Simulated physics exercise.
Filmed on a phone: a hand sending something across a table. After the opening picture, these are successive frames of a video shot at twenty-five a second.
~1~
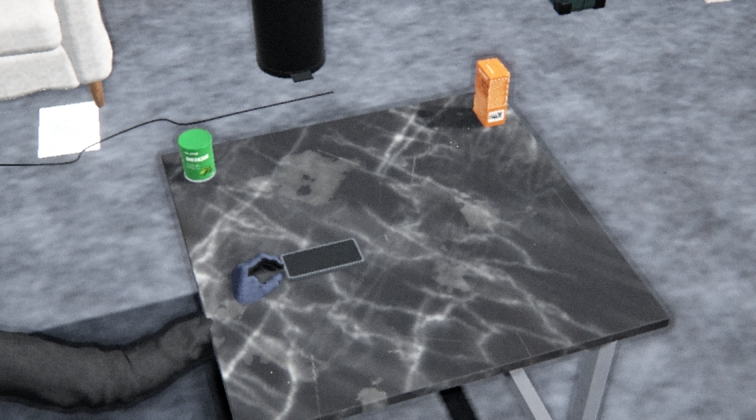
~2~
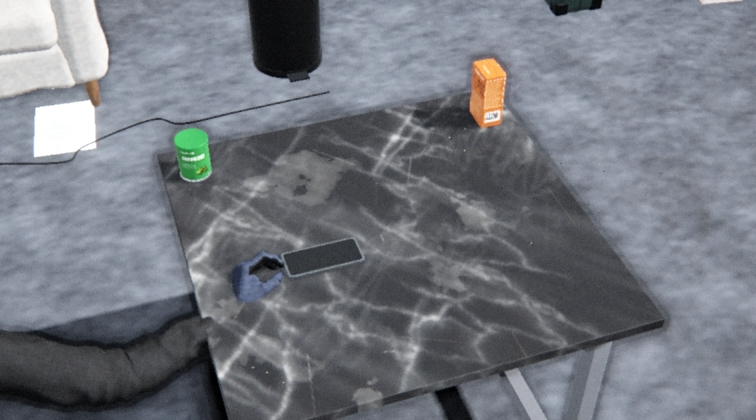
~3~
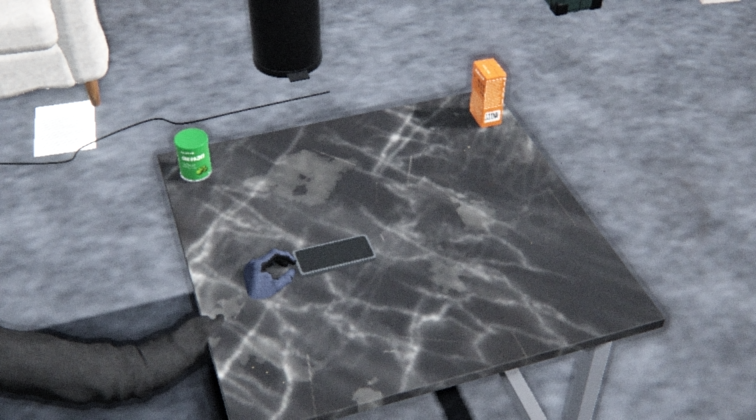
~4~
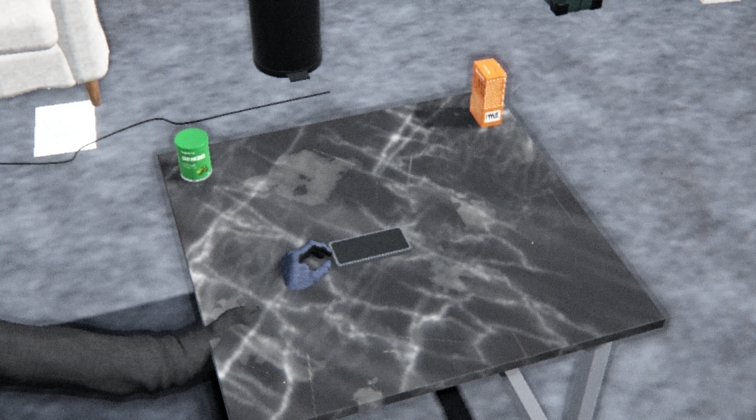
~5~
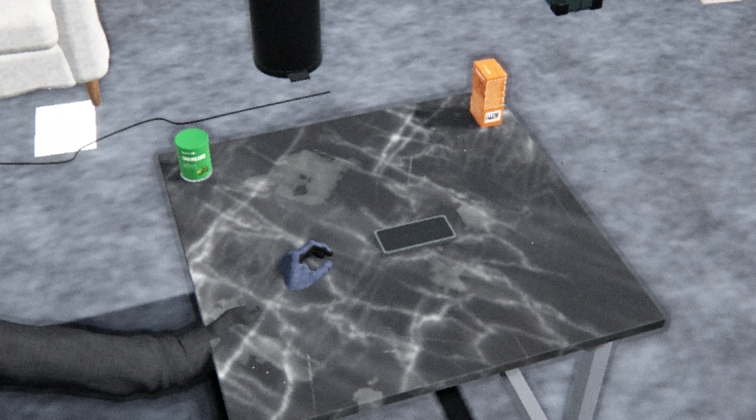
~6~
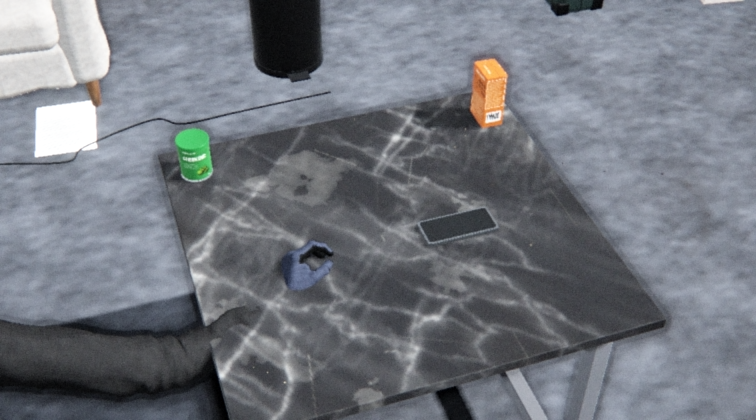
The footage shows a gloved hand pushing a grey phone rightward across a dark marbled table, then staying back as the phone slides on by itself past the hand, while a green container and an orange box stay put.
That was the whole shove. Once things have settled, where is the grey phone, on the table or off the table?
The grey phone goes over the edge.
Then, 0.20 s after the last picture, grey phone now off the table.
Then, 0.50 s after the last picture, things are still on the move.
By the end, off the table, grey phone.
